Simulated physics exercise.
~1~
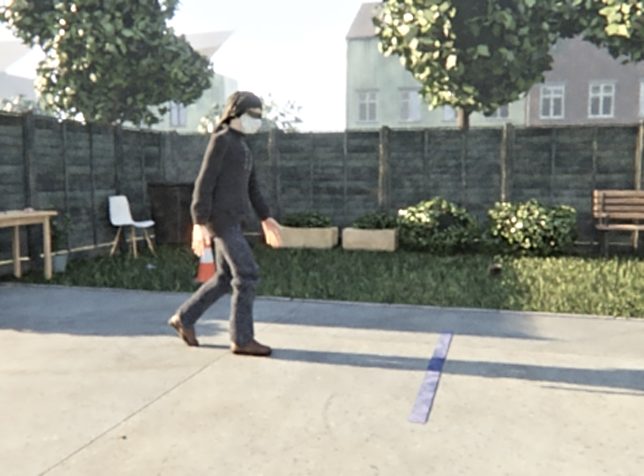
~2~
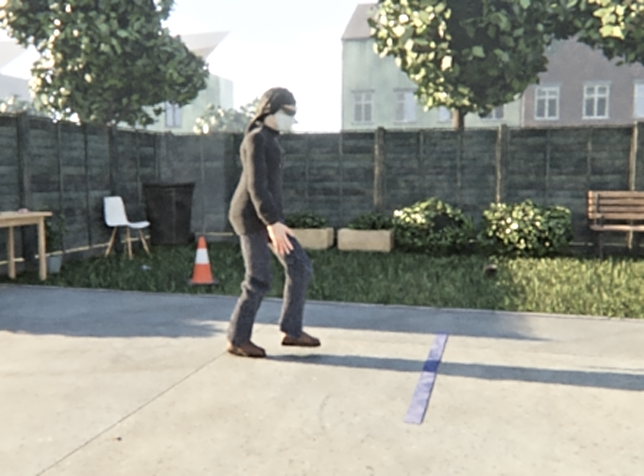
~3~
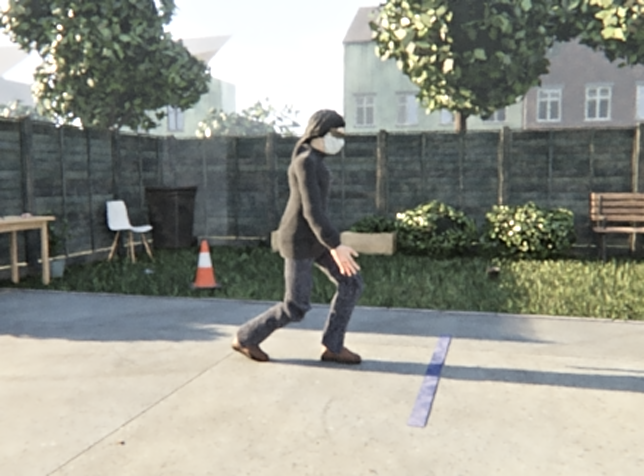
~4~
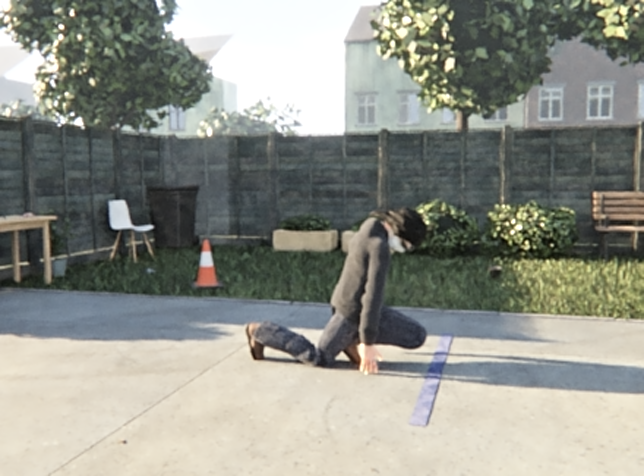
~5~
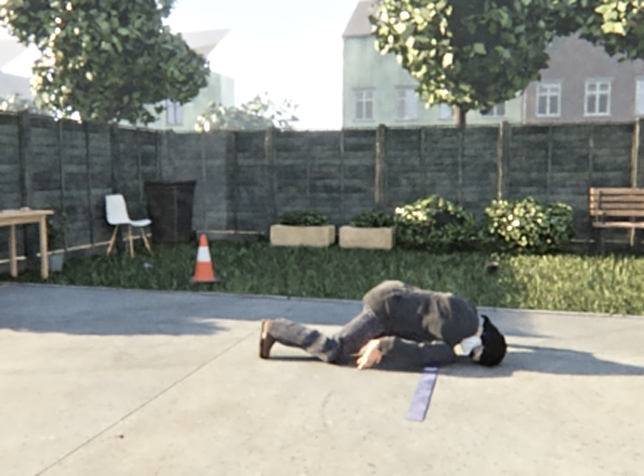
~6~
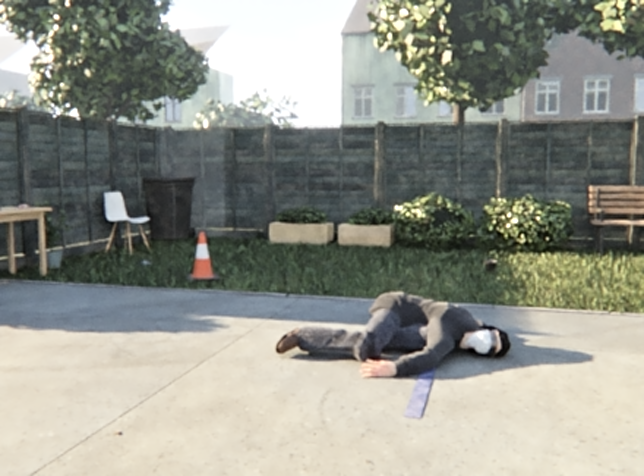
The clip shows a masked person in dark clothes walking right across a paved yard toward a blue strip, stooping, dropping to the knees and pitching forward onto the ground, ending lying with the head beyond the strip and the hips short of it.
